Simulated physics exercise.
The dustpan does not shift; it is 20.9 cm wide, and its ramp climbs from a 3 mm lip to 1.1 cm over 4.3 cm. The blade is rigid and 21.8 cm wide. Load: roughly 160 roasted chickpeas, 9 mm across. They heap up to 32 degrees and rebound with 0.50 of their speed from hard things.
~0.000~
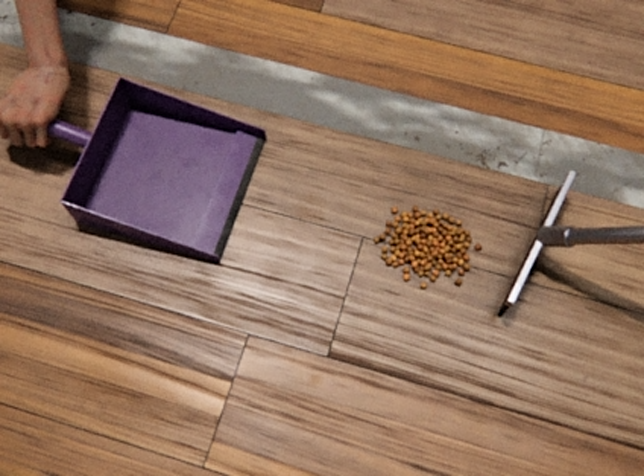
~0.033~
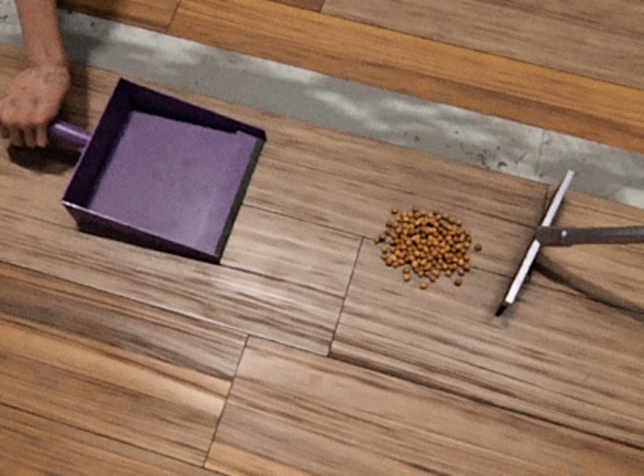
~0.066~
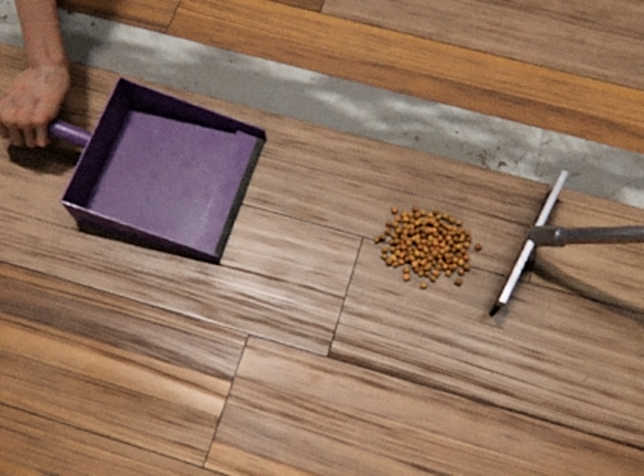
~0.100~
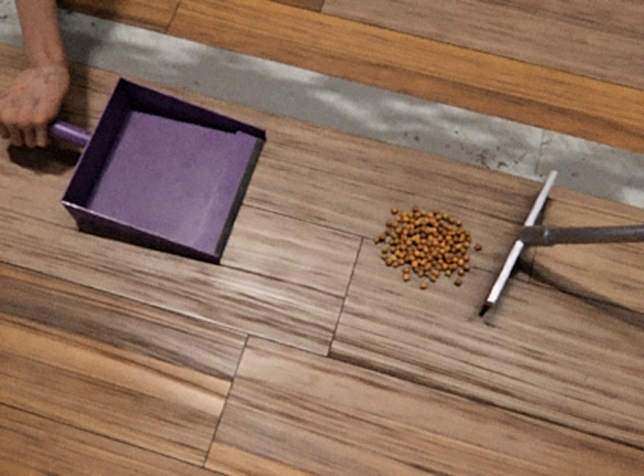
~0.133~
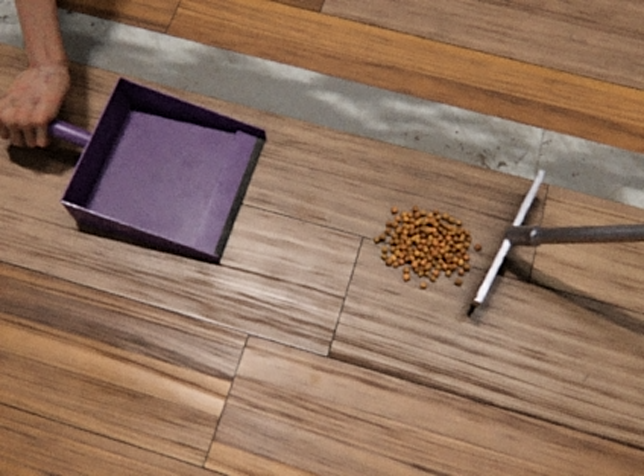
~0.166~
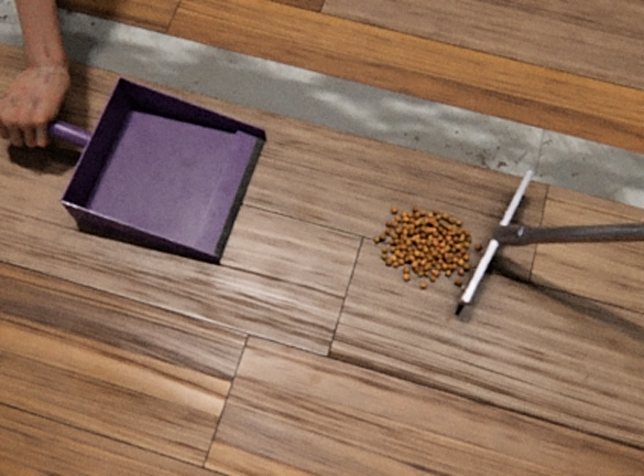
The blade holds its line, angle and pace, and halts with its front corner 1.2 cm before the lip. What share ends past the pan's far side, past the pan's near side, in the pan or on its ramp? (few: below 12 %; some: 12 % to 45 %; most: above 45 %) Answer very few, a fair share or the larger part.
Far side very few, near side very few, pan very few.
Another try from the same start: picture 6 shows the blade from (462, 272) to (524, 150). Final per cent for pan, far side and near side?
Pan 5, far 45, near 0.
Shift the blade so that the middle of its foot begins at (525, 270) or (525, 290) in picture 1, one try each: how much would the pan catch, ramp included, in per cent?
Some 0 and 0 per cent.
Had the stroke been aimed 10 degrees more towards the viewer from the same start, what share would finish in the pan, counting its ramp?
It would be near 0 per cent.
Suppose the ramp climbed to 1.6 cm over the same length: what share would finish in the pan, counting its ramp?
In that case some 5 per cent.
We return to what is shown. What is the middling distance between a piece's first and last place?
Some 26 cm.
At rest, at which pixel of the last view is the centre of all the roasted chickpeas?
At about (257, 203).
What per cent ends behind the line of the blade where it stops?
Roughly 20 per cent.
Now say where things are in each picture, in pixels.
Blade from (510, 302) to (570, 177), moved 0.0 cm, 0 of the pieces shifted so far; middle of the pieces at (431, 245); pan at (161, 176), in the first picture.
Blade from (508, 302) to (568, 177), moved 0.3 cm, 0 of the pieces shifted so far; middle of the pieces at (431, 245), in the second picture.
Blade from (501, 302) to (562, 177), moved 1.1 cm, 0 of the pieces shifted so far; middle of the pieces at (431, 245), in the third picture.
Blade from (490, 302) to (552, 177), moved 2.5 cm, 0 of the pieces shifted so far; middle of the pieces at (431, 245), in the fourth picture.
Blade from (477, 302) to (540, 177), moved 4.2 cm, 0 of the pieces shifted so far; middle of the pieces at (431, 245), in the fifth picture.
Blade from (465, 301) to (528, 176), moved 5.9 cm, 0 of the pieces shifted so far; middle of the pieces at (431, 245); pan at (161, 176). The blade's pace is about 0.51 m/s, heading 15 degrees towards the viewer's side, in the sixth picture.
Then, at 0.49 s, middle of the blade 20 cm from the lip; 0 % over the lip, far side 0 %, near side 0 %.
After 0.70 s, middle of the blade 10 cm from the lip; 0 % over the lip, far side 5 %, near side 5 %.
Then, at 1.03 s, middle of the blade 4 cm from the lip; 5 % over the lip, far side 5 %, near side 5 %.
In the end, at 1.4 s, far side 5 %, near side 5 %, pan 5 %, in front of the lip or behind the blade 80 %.
